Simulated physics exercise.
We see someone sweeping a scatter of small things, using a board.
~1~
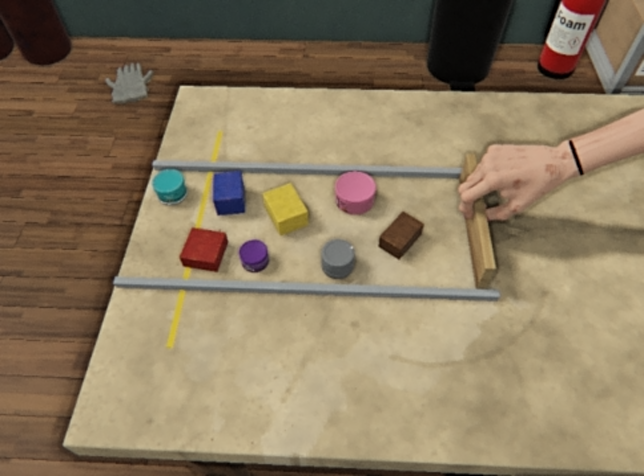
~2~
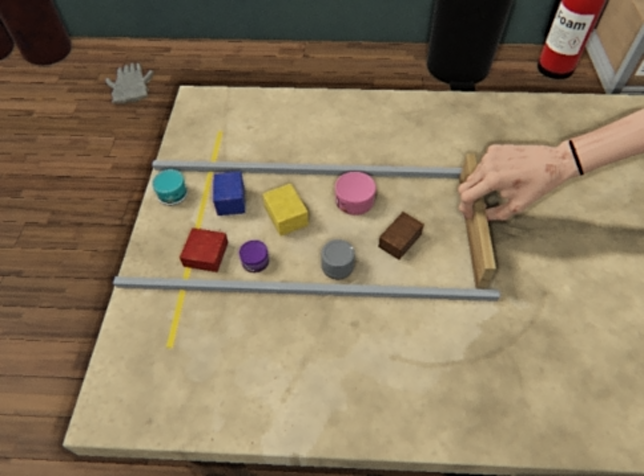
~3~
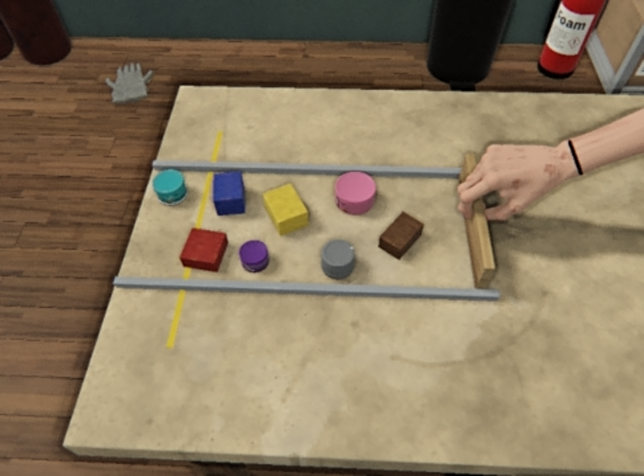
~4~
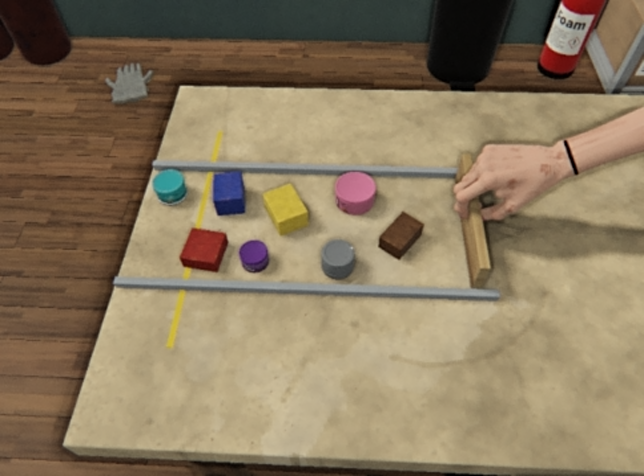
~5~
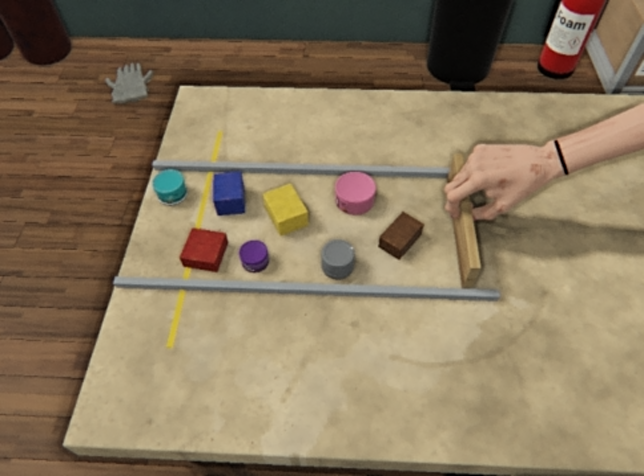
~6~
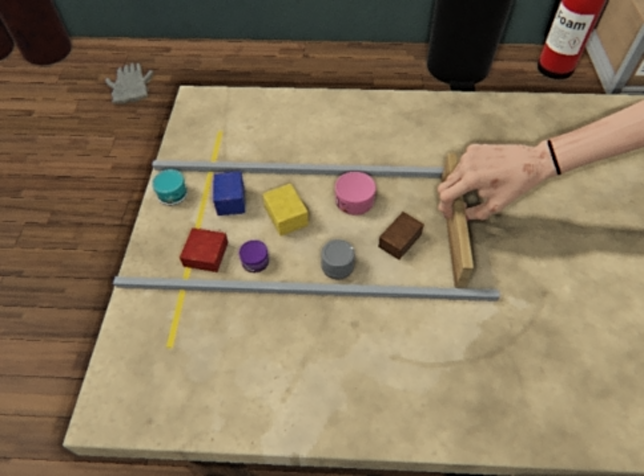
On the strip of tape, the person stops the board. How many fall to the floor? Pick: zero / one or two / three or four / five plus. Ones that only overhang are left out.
That comes to one or two.
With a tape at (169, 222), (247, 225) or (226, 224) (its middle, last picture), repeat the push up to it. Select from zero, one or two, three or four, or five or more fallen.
Lab note - fallen per tape, in order: At least five / no fall at all / either one or two.
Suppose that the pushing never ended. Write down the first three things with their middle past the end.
First the turquoise pot, next the red block, last the blue block.
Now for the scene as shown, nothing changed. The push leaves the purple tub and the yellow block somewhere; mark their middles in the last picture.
Final centres, first then second: (150, 249), (162, 204).
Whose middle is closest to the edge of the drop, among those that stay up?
Result - the blue block.
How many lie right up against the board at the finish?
It's touching 3 at the end.
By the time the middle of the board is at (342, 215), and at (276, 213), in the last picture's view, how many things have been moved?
The first count is 3, and then it's 7.
Early on, none off yet; turquoise pot at rest near (170, 188); red block at rest near (205, 250); blue block at rest near (229, 194).
Finally, the number that fall off is one or two; lost, red block and turquoise pot.
